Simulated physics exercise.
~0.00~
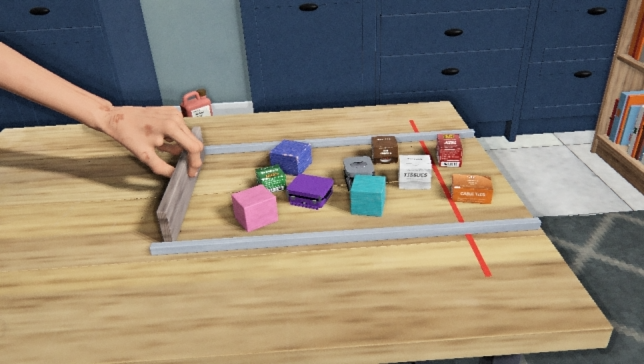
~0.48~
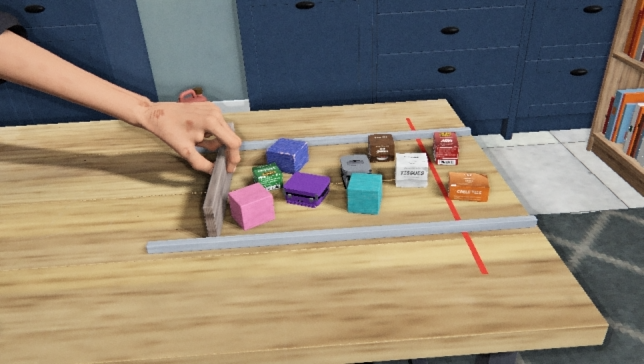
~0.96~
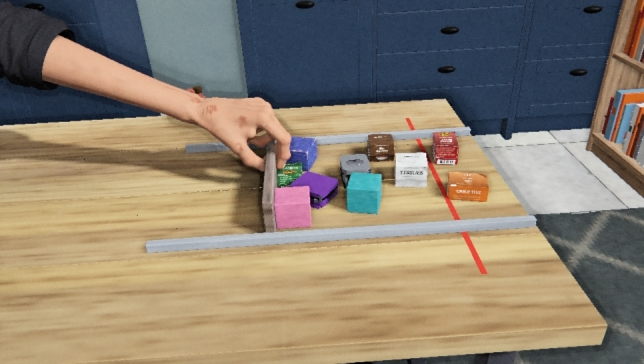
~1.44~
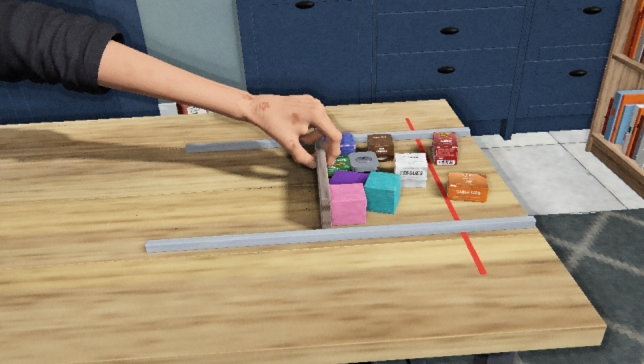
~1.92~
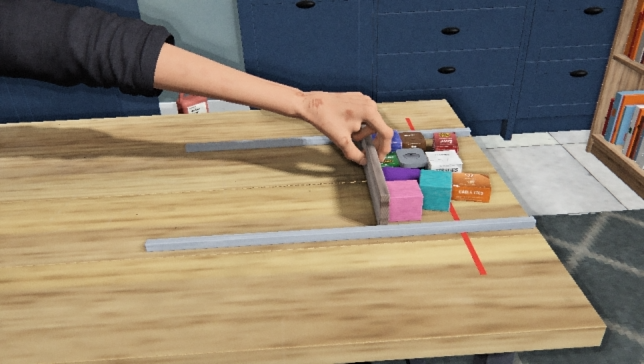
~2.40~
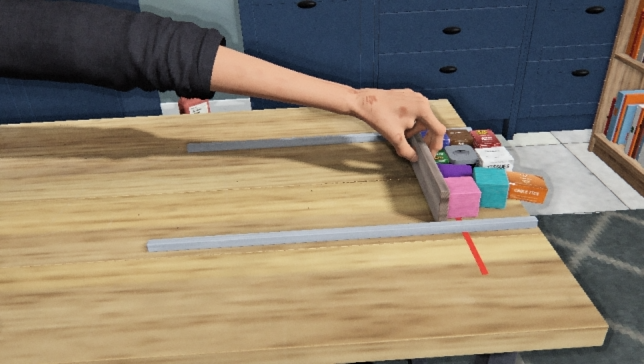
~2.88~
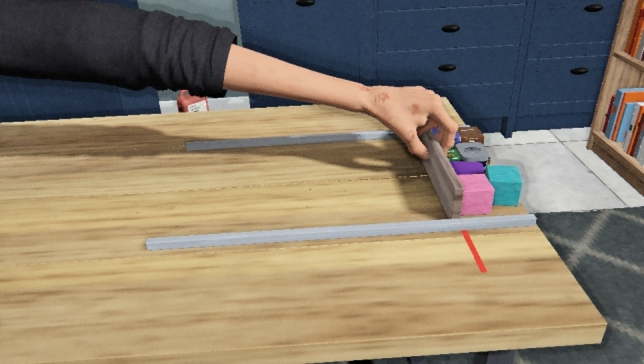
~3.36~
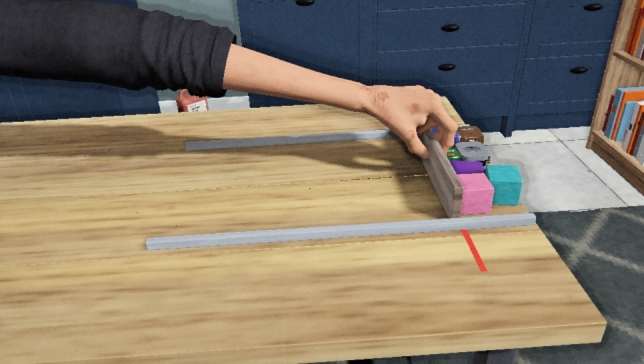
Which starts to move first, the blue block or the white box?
The blue block starts to move first, as the board pushes in from the left, while the white box stays still until later in the push.
